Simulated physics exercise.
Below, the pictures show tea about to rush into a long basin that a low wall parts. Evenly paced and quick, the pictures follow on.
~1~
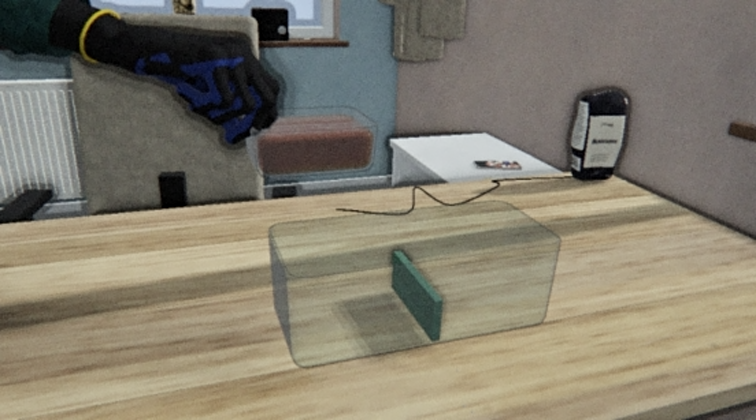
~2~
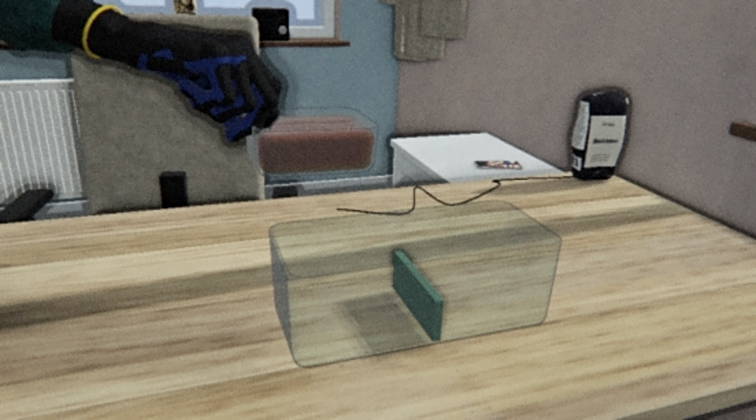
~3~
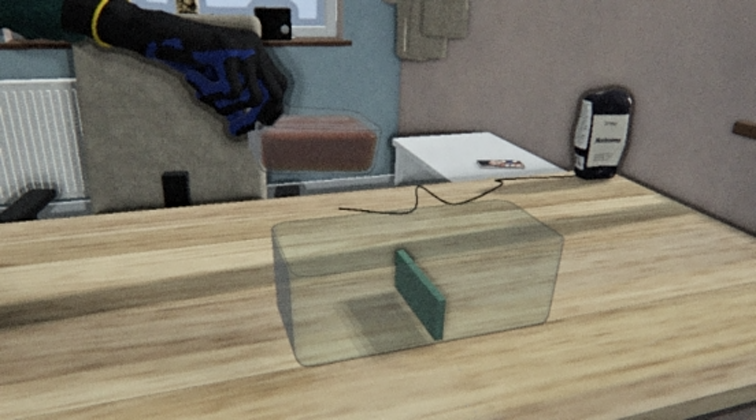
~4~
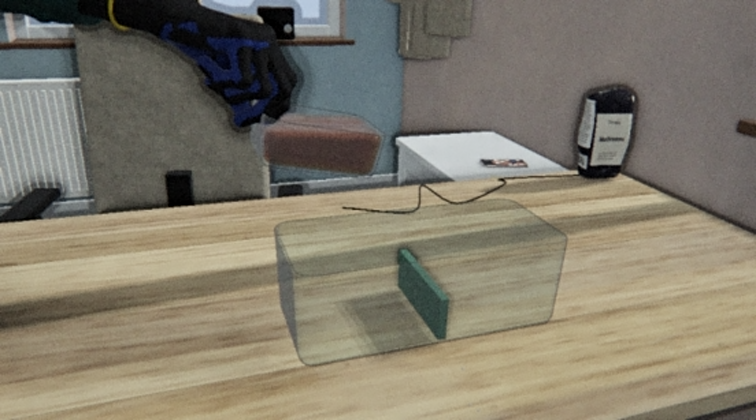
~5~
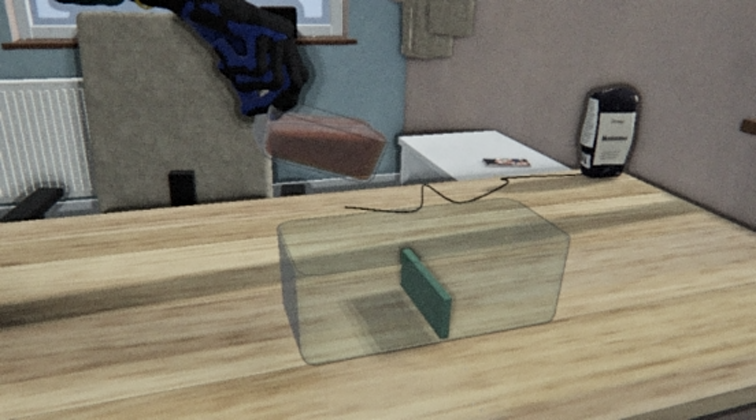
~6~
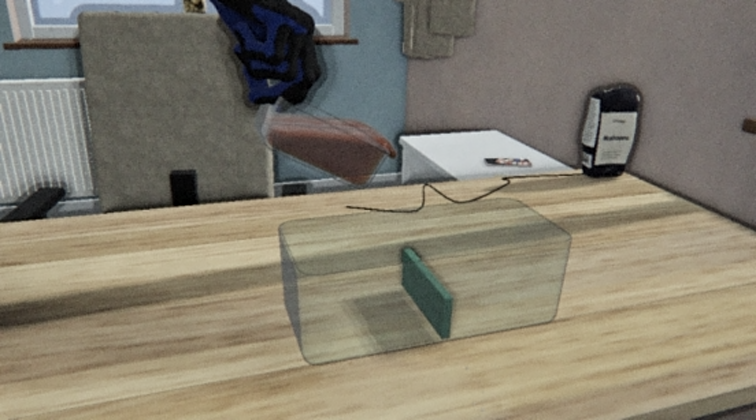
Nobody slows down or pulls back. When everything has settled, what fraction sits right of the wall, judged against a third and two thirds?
The share right of the wall is left smaller than one third.
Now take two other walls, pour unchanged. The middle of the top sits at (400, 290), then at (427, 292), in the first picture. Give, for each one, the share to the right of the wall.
Estimated: 65 % first, 15 % second.
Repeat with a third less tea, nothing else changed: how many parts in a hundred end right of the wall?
Roughly 0 in a hundred.
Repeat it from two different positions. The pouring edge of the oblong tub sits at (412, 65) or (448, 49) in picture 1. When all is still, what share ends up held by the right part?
Estimate, first then second: 85 per cent and 90 per cent.
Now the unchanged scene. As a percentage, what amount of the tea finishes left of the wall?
That share comes out near 75 percent.
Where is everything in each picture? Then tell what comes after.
The first picture shows tilt 0°; pouring edge (366, 118); surface from (250, 128) to (362, 122); the long basin's rim runs from (278, 251) to (533, 221); the wall's top is at (416, 275).
The second picture shows tilt 1°; pouring edge (367, 119); surface from (251, 128) to (363, 123).
The third picture shows tilt 5°; pouring edge (370, 122); surface from (255, 125) to (366, 123).
The fourth picture shows tilt 11°; pouring edge (374, 127); surface from (259, 124) to (371, 124).
The fifth picture shows tilt 19°; pouring edge (377, 135); surface from (261, 123) to (376, 129); 2 per cent is over the edge.
The sixth picture shows tilt 29°; pouring edge (377, 144); surface from (262, 123) to (371, 135); 9 per cent is over the edge.
A moment on, the oblong tub is tipped on its side and 13 per cent is still to pour, 33 is left of the wall and 16 right of it.
Next, the oblong tub is tipped on its side and 4 per cent is still to pour, 67 is left of the wall and 26 right of it.
Then the oblong tub is tipped on its side and 1 per cent is still to pour, 71 is left of the wall and 26 right of it.
Later the oblong tub is tipped on its side and 0 per cent is still to pour, 73 is left of the wall and 26 right of it.
In the end 73 per cent lies left of the wall, 26 right of it and 1 outside.
